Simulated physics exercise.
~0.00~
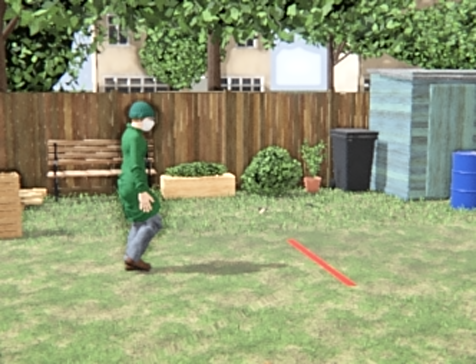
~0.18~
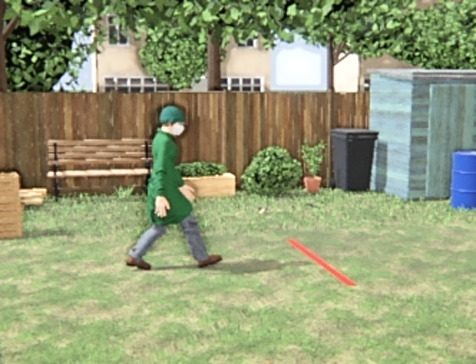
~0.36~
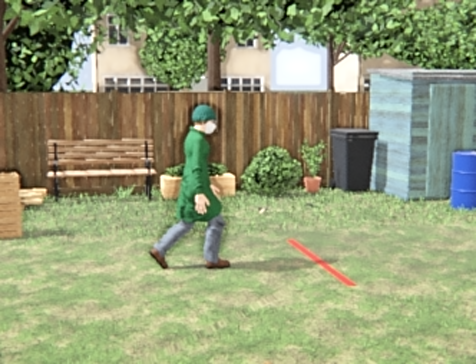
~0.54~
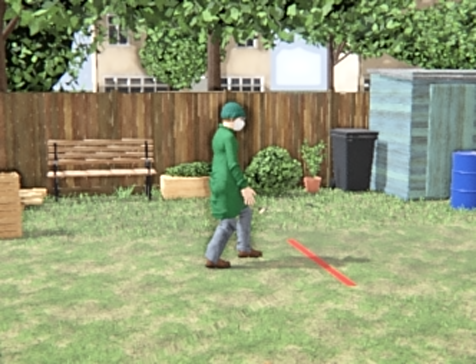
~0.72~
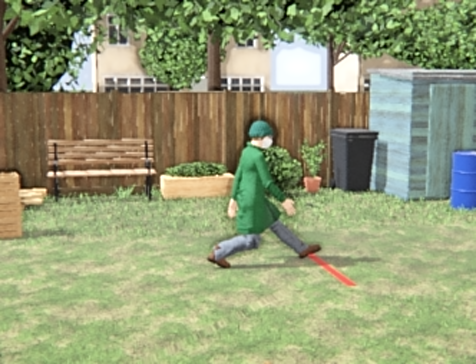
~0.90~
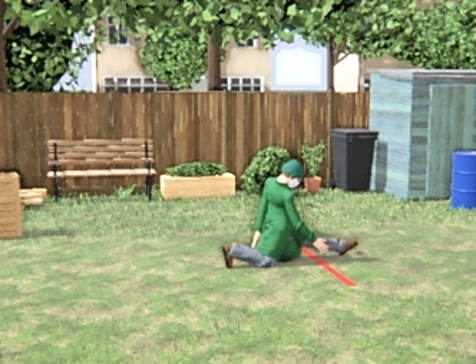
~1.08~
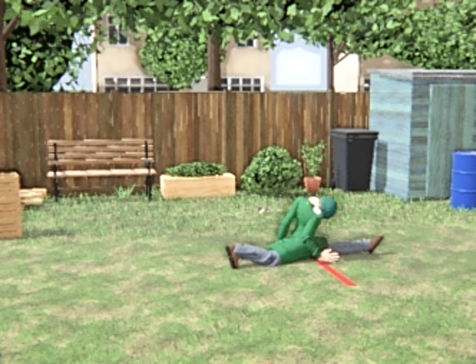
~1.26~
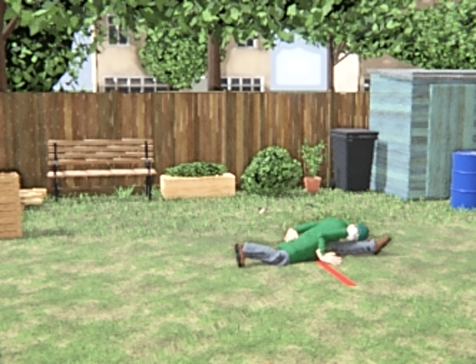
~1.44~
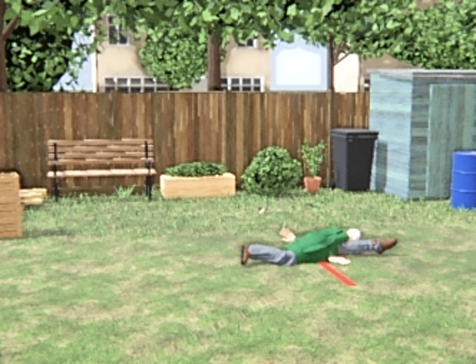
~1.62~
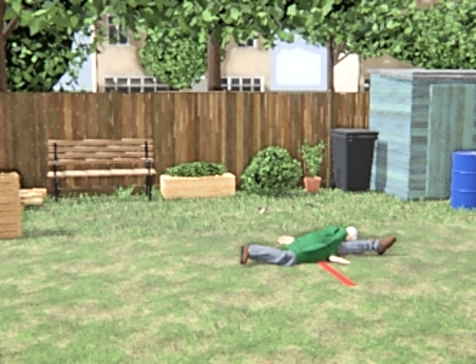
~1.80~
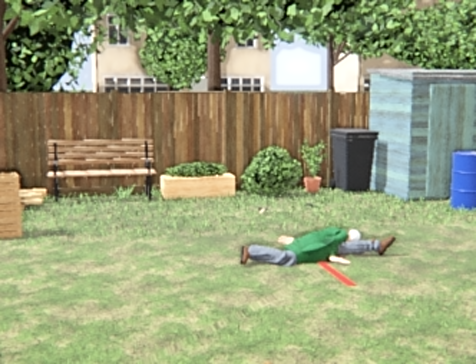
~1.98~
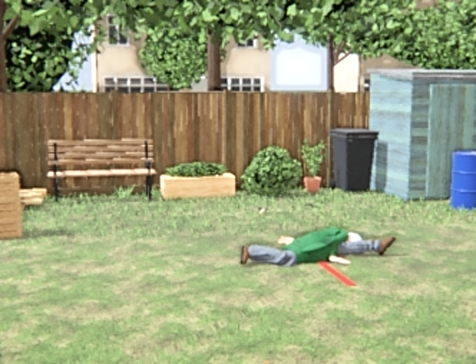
The clip shows a person in a green coat and cap striding right across a grassy yard toward a red strip, then sinking with legs spread apart and slumping forward over it, ending motionless on the ground with head and chest beyond the strip.
